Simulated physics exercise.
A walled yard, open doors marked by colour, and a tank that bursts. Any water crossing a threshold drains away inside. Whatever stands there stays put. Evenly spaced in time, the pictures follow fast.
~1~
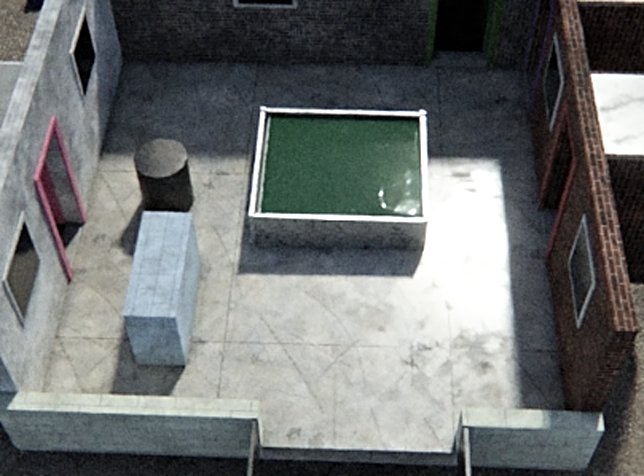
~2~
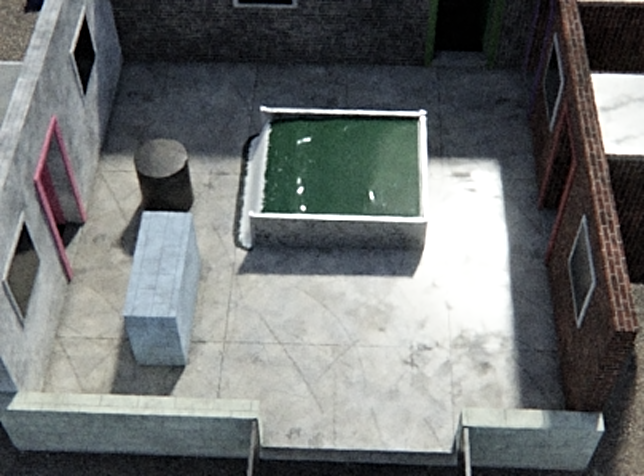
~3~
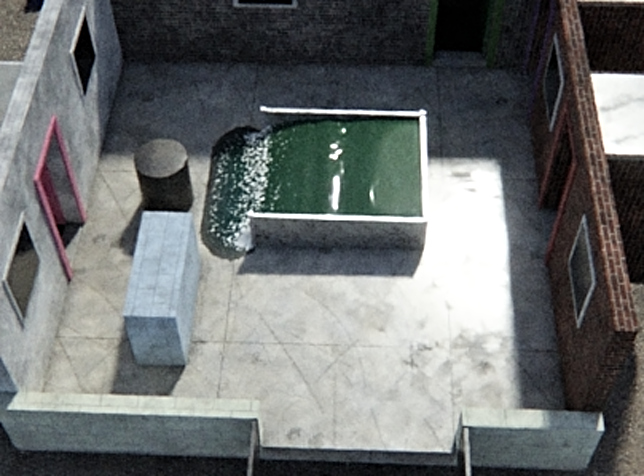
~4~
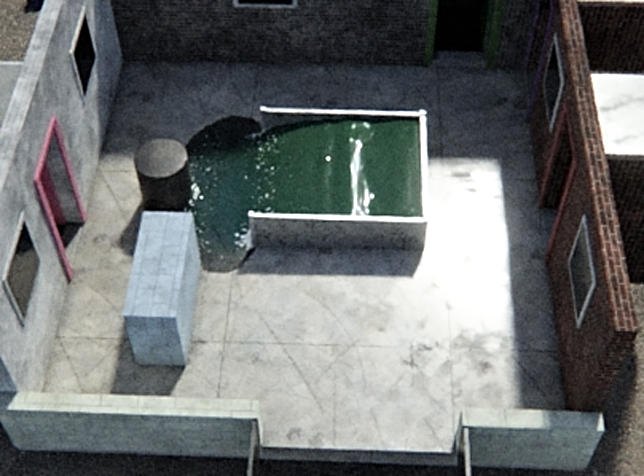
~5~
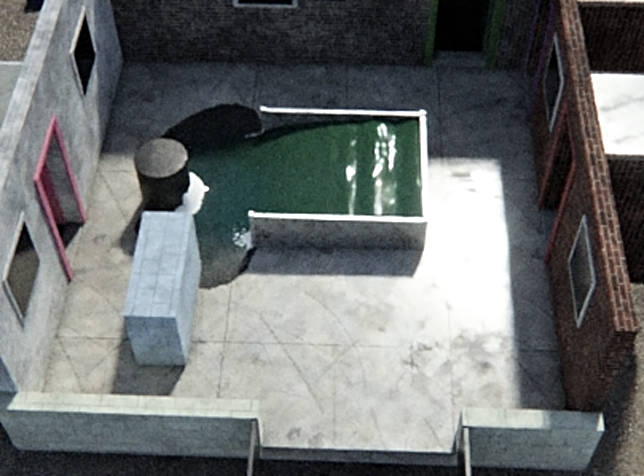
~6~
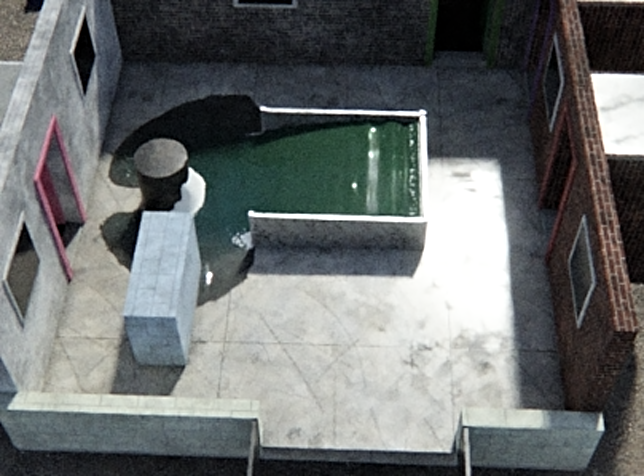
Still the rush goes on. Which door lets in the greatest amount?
The pink one.
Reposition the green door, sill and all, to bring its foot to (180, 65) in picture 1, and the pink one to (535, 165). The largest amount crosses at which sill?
The green door.
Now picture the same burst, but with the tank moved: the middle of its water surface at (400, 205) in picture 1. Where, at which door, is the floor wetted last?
It is the one in red.
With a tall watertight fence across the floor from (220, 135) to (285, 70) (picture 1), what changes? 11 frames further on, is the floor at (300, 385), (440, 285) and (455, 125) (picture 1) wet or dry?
Going through them in order, I get high and dry, high and dry and high and dry.
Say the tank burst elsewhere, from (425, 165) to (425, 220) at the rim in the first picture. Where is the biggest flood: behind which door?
That would be the red-painted one.
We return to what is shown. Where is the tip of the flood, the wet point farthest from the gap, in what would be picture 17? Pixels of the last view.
Close to (35, 421).
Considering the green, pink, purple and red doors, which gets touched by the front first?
Answer: The pink one.
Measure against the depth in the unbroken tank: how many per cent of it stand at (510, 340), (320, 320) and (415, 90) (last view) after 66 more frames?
At the three places, in the order asked: Around 6, 6 and 14 per cent.
A moment on, water covers 25 % of the floor; purple door not reached, red door not reached, green door not reached, pink door some in.
Next, water covers 30 % of the floor; purple door not reached, red door not reached, green door not reached, pink door a lot in.
Then, water covers 50 % of the floor; purple door not reached, red door not reached, green door not reached, pink door a lot in.
Later, water covers 70 % of the floor; purple door wet at the sill, nothing in, red door not reached, green door wet at the sill, nothing in, pink door a lot in.
In the end, water covers 100 % of the floor; purple door wet at the sill, nothing in, red door wet at the sill, nothing in, green door wet at the sill, nothing in, pink door a lot in; the pink door has let in the most.
